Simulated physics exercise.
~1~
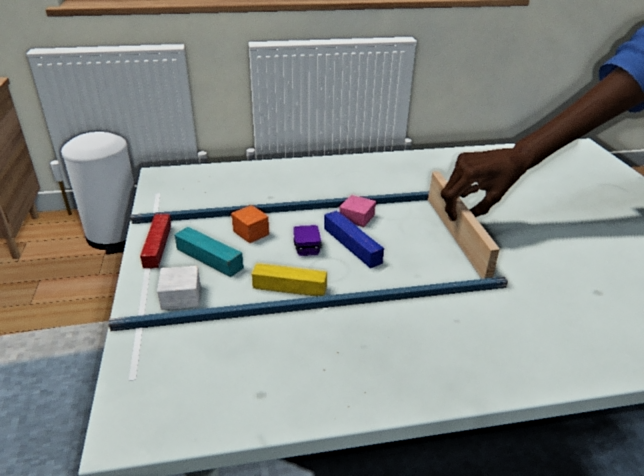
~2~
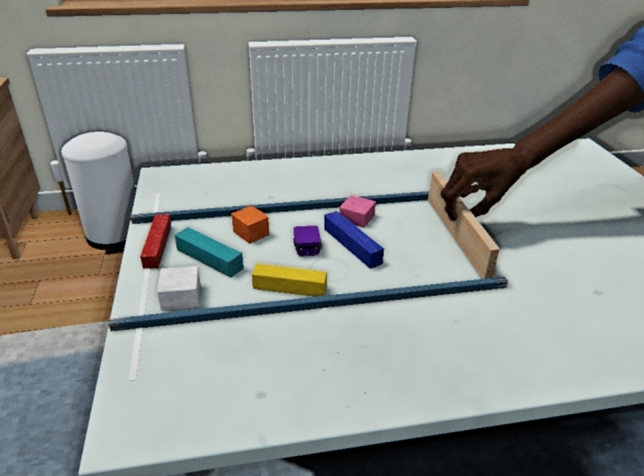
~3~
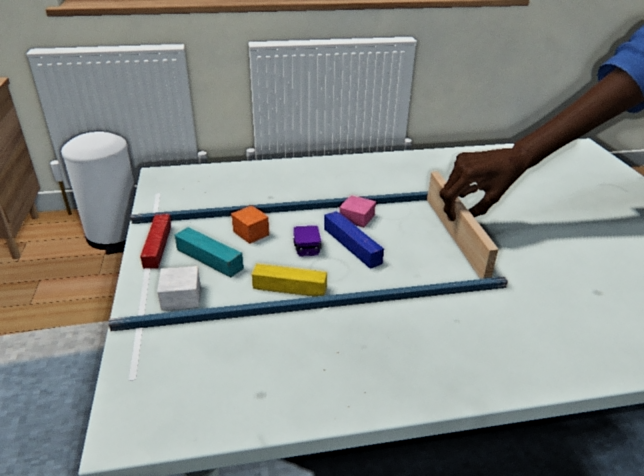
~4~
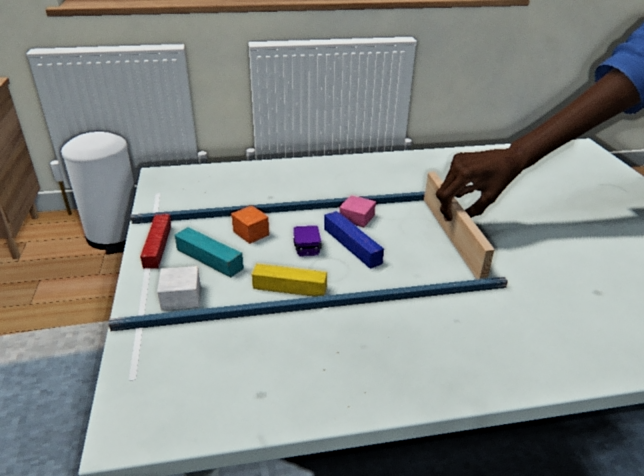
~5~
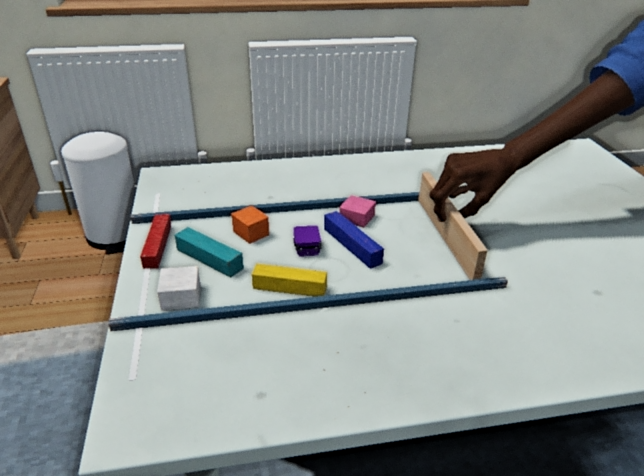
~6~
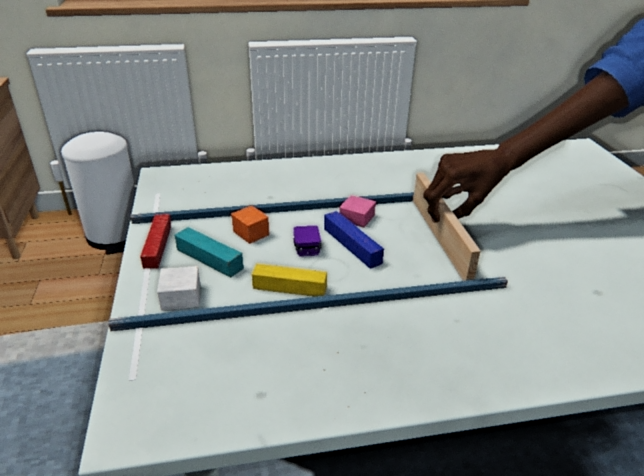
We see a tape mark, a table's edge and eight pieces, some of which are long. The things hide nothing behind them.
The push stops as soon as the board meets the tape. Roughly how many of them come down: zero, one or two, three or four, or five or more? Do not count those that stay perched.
Most likely the ones that land below will number beyond four.
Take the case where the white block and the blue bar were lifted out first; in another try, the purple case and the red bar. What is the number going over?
The count is 4 in the first case and 4 in the second.
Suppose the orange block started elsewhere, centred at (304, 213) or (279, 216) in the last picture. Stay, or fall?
At the first spot the orange block topples off; at the second it topples off.
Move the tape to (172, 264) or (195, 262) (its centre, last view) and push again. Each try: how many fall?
Down on the floor: 3 and 2.
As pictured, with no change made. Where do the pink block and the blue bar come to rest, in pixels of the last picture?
Pink block: (136, 229); blue bar: (138, 262).
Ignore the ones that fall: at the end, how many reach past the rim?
That would be 1.
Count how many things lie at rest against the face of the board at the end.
2 end up touching it.
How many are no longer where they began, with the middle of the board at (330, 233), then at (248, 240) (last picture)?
Well, it's 3 at the first one and 7 at the second.
Soon after, none off yet; red bar at rest near (157, 240); white block at rest near (180, 288); turquoise bar at rest near (209, 252).
In the end, the number that fall off is five or more; gone, purple case, yellow bar, orange block, turquoise bar, white block and red bar.
